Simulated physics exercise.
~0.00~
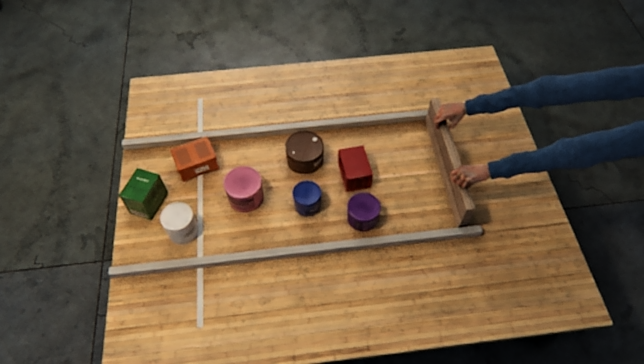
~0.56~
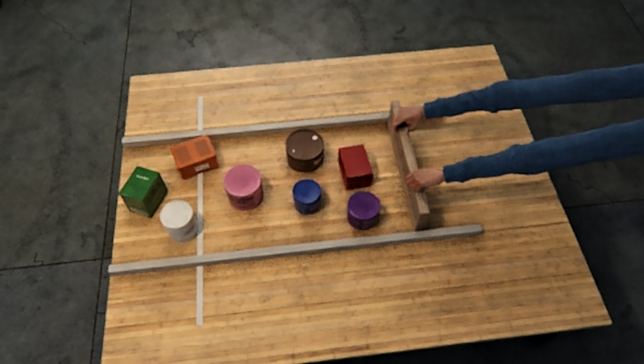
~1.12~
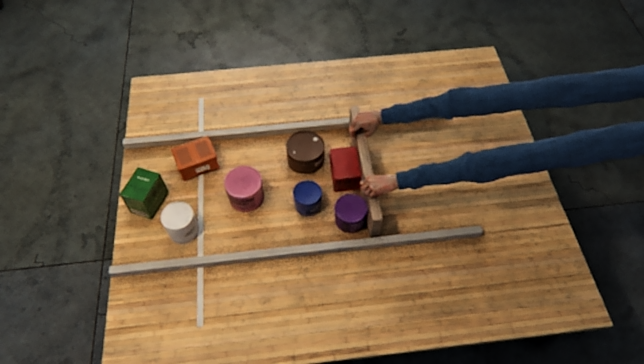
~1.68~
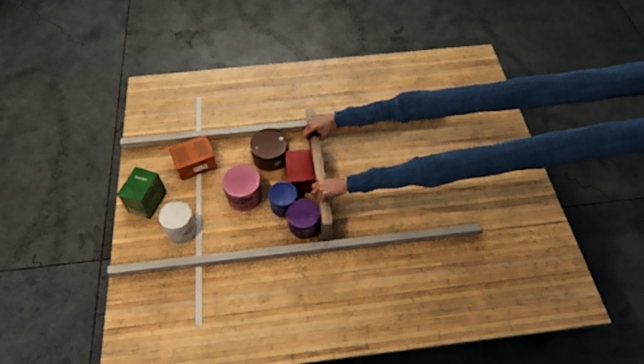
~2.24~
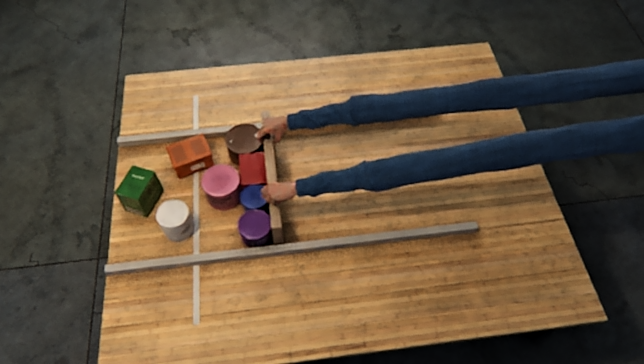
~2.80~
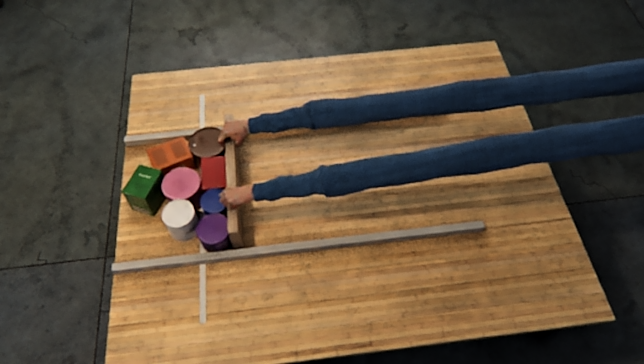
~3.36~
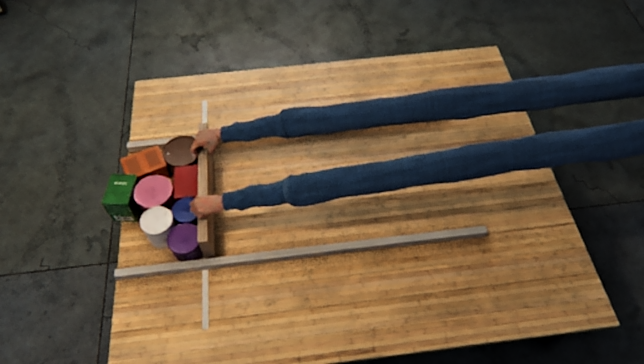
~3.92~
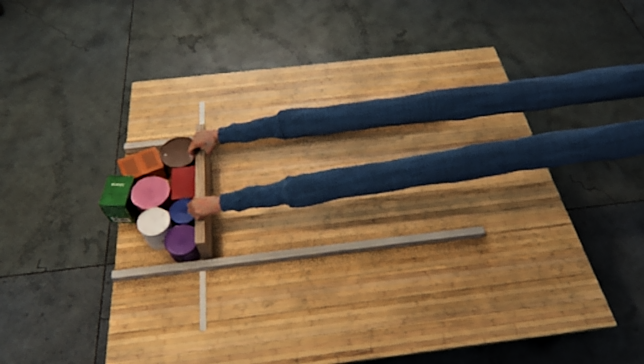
Two blue-sleeved arms reach in from the right and hold an upright plank across two pale battens on a wooden platform, seen from above by a slightly swaying camera. Between the battens stand a green box, an orange box and a white tub at left, a pink tub in the middle, and brown, blue and purple tubs with a red box nearer the plank. The hands slide the plank left, and it meets the red box and purple tub, then gathers the others into a tight cluster. It halts at the pale strip, with all eight objects still on the platform.
